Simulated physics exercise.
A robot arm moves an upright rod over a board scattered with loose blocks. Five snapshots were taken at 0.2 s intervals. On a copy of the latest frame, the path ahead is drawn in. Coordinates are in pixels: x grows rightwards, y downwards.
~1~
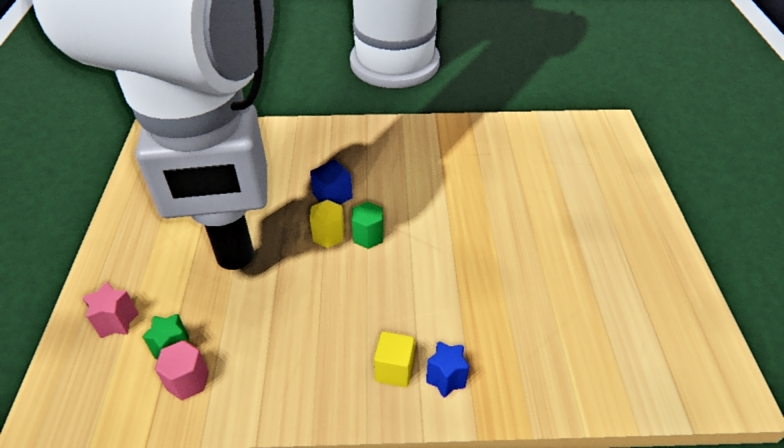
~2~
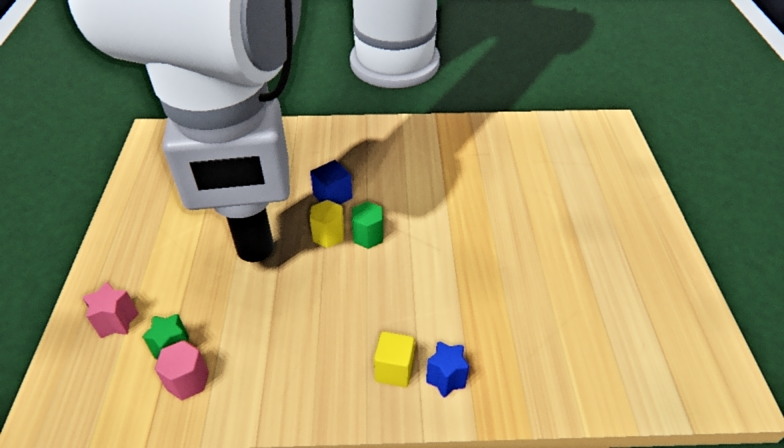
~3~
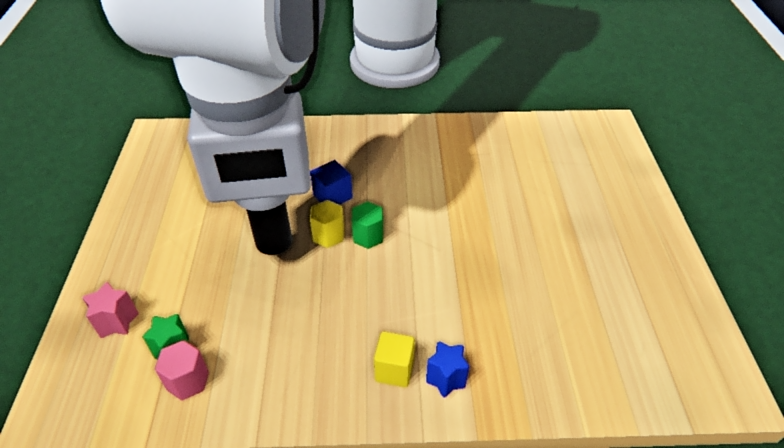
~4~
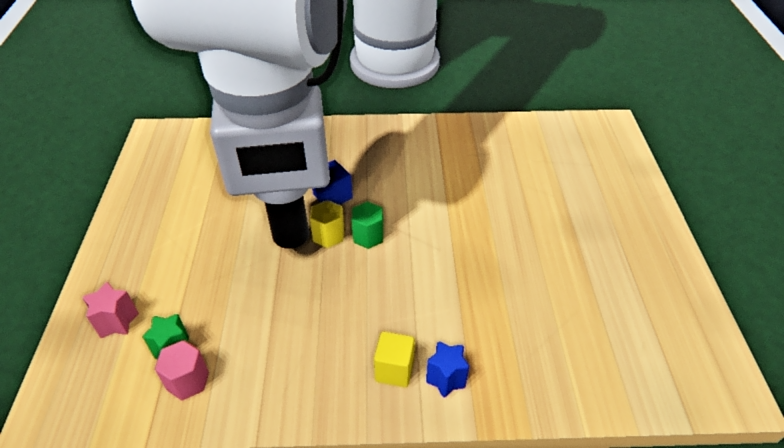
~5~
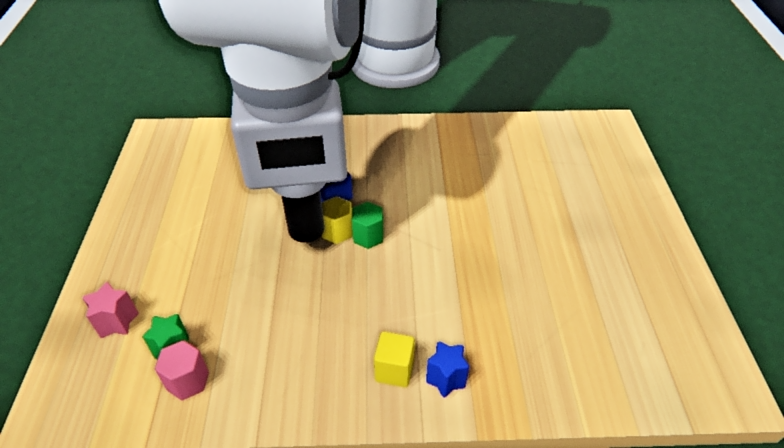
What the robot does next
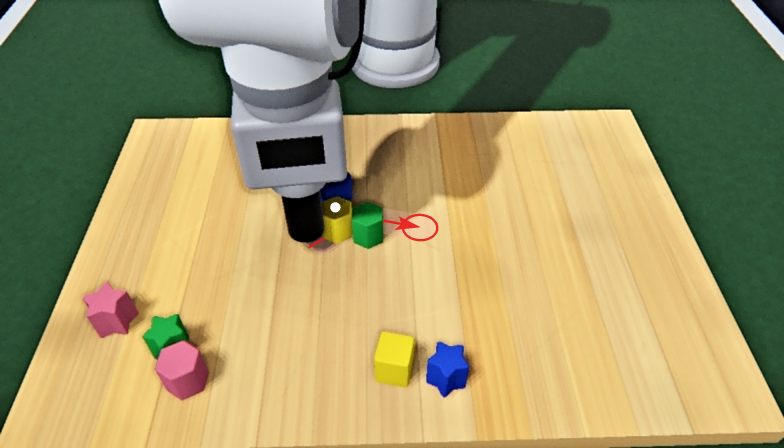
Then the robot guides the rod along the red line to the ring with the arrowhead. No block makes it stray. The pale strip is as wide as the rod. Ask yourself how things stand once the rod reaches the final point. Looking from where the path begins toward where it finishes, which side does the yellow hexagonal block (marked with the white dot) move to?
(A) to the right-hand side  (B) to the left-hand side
Answer: B.
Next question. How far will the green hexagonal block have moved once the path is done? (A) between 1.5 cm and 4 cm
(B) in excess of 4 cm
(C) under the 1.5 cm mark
The one that fits is B, in excess of 4 cm.
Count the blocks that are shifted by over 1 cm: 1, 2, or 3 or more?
Going by the path, two blocks will move.
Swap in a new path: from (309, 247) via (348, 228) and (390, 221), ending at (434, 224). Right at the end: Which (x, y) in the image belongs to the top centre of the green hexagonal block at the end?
Somewhere near (443, 225).
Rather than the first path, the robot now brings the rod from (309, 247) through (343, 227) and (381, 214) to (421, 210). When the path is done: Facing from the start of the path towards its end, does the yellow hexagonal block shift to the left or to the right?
Pushed left.
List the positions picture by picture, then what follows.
Lower end of the rod at (235, 256), tops of blocks, blue four-sided block at (330, 172), yellow hexagonal block at (326, 211), green hexagonal block at (367, 213), in the first frame.
Rod at (255, 249), blocks as before, in the second frame.
Rod at (274, 242), blocks as before, in the third frame.
Rod at (291, 236), blocks as before, in the fourth frame.
Rod at (306, 230), blue four-sided block hidden, yellow hexagonal block at (335, 207), green hexagonal block at (367, 213), in the fifth frame.
The drawn path runs from (309, 247) by way of (343, 227) and (381, 220) to (420, 227); the dot is on the yellow hexagonal block.
The first path, step by step. One third of the way, rod at (341, 210); yellow hexagonal block at (366, 188), turned 20° clockwise; green hexagonal block at (380, 210), turned 45° clockwise.
Two thirds of the way, rod at (381, 203); yellow hexagonal block at (392, 175), turned 15° anticlockwise; green hexagonal block at (404, 215), turned 70° clockwise.
At the end, rod at (421, 210); blue four-sided block not moved; yellow hexagonal block at (392, 175), turned 15° anticlockwise; green hexagonal block at (429, 228), turned 130° clockwise.
